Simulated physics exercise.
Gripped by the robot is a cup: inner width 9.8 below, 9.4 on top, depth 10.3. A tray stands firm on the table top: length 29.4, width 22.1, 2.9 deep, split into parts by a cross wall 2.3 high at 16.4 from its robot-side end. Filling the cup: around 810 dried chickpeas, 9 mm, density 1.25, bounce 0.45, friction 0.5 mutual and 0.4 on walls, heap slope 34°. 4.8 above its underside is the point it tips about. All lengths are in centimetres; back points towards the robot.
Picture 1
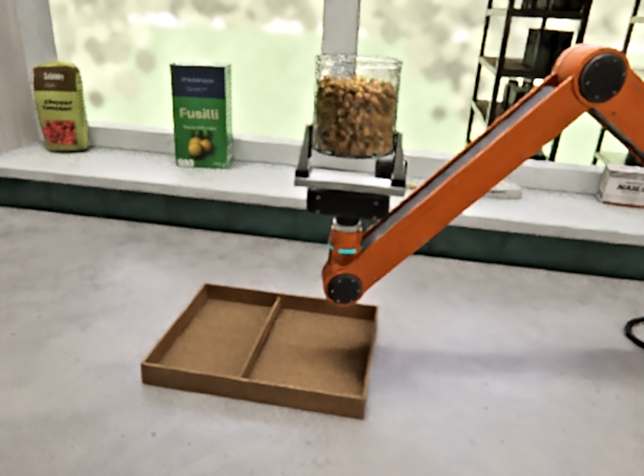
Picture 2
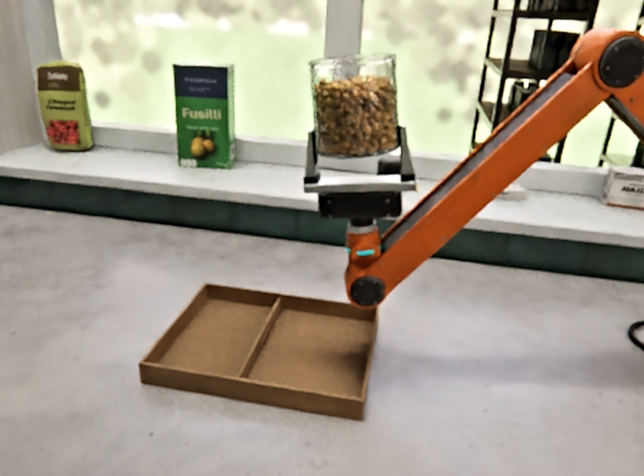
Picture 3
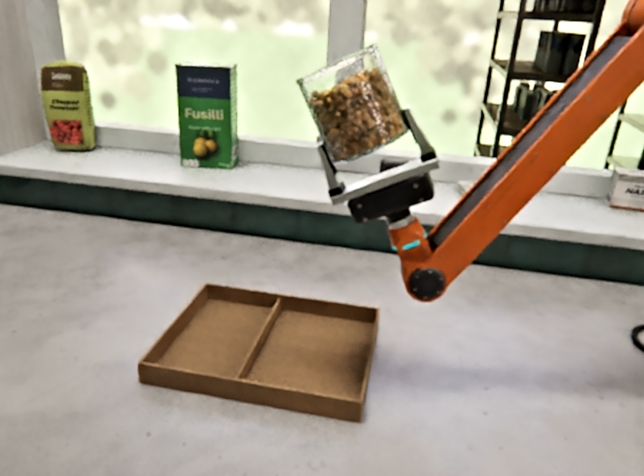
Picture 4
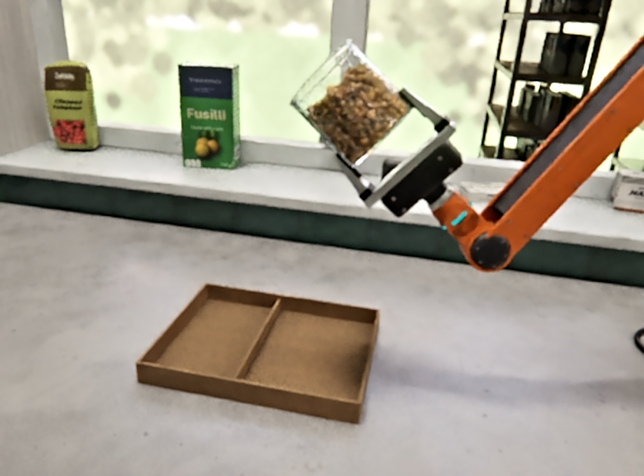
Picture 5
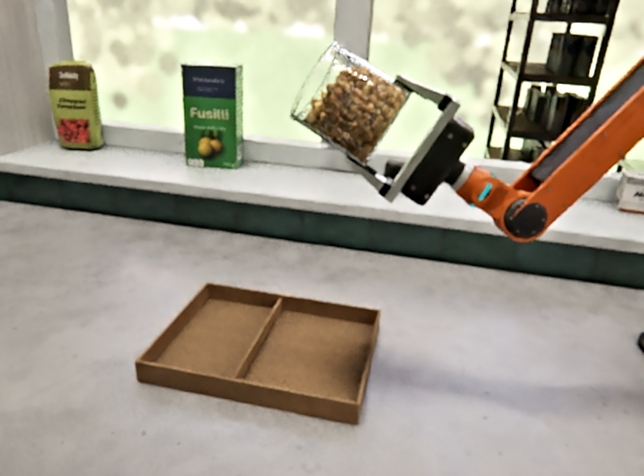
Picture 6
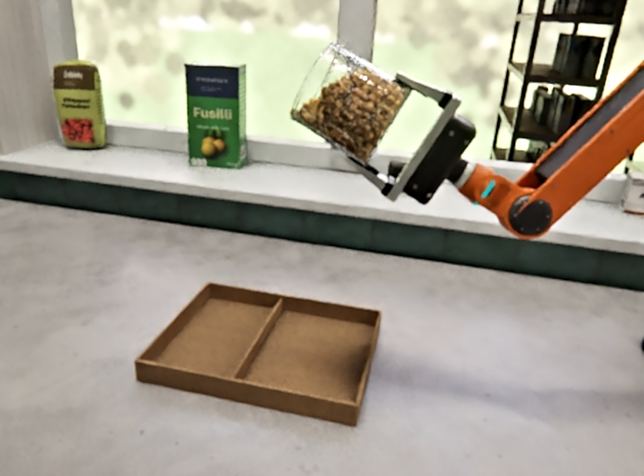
An orange robot arm reaches in from the right above a pale grey table by a bright window, seen from the front and slightly above. It grips a clear cup of tan chickpeas over a brown two-part tray, with a green Fusilli box and a green-and-red packet on the sill at left and dark shelves at right. The gripper steadily tilts the cup leftward as the arm's wrist swings right and up, then barely moves, while the view shifts very slightly.
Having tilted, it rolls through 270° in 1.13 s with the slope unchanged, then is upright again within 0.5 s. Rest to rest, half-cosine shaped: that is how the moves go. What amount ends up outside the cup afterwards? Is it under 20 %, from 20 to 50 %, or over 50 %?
Under 20 %.
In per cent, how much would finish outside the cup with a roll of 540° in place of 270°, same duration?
In that case some 5 per cent.
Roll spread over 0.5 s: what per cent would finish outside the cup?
Around 0 %.
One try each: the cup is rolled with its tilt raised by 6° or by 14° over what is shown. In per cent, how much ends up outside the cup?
The first try gives around 15 percent, the second around 30 percent.
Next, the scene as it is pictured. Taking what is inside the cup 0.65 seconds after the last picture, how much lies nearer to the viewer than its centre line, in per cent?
Some 55 percent of the contents is nearer the viewer than the centre line.
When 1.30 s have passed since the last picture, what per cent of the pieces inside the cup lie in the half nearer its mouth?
35 %.
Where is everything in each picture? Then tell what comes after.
The first picture shows cup middle at (356, 106), upright; upper third of the load around (356, 92), from x 315 to 395, top at y 75; 810 in the cup.
The second picture shows cup middle at (355, 106), tipped 8°; upper third of the load around (358, 93), from x 315 to 395, top at y 75.
The third picture shows cup middle at (354, 106), tipped 27°; upper third of the load around (360, 93), from x 310 to 400, top at y 70.
The fourth picture shows cup middle at (352, 106), tipped 49°; upper third of the load around (360, 92), from x 310 to 405, top at y 65.
The fifth picture shows cup middle at (352, 106), tipped 63°; upper third of the load around (362, 91), from x 305 to 405, top at y 70.
The sixth picture shows cup middle at (352, 106), tipped 64°; upper third of the load around (364, 93), from x 295 to 405, top at y 75; 810 in the cup.
Then, 0.65 s after the last picture, tipped 64°, highest piece 41 above the table; 795 in the cup, 3 in the robot-side part, 2 in the far-side part, 10 in flight or on a rim.
Then, 1.30 s after the last picture, tipped 47°, highest piece 40 above the table; 754 in the cup, 29 in the far-side part, 16 in the robot-side part, 11 in flight or on a rim.
Then, 1.83 s after the last picture, upright, highest piece 42 above the table; 753 in the cup, 34 in the far-side part, 22 in the robot-side part, 1 on the table or floor.
Then, 2.53 s after the last picture, upright, highest piece 42 above the table; 753 in the cup, 34 in the far-side part, 22 in the robot-side part, 1 on the table or floor.
Final count, 753 in the cup, 34 in the far-side part, 22 in the robot-side part, 1 on the table or floor. That is 7 % outside the cup.
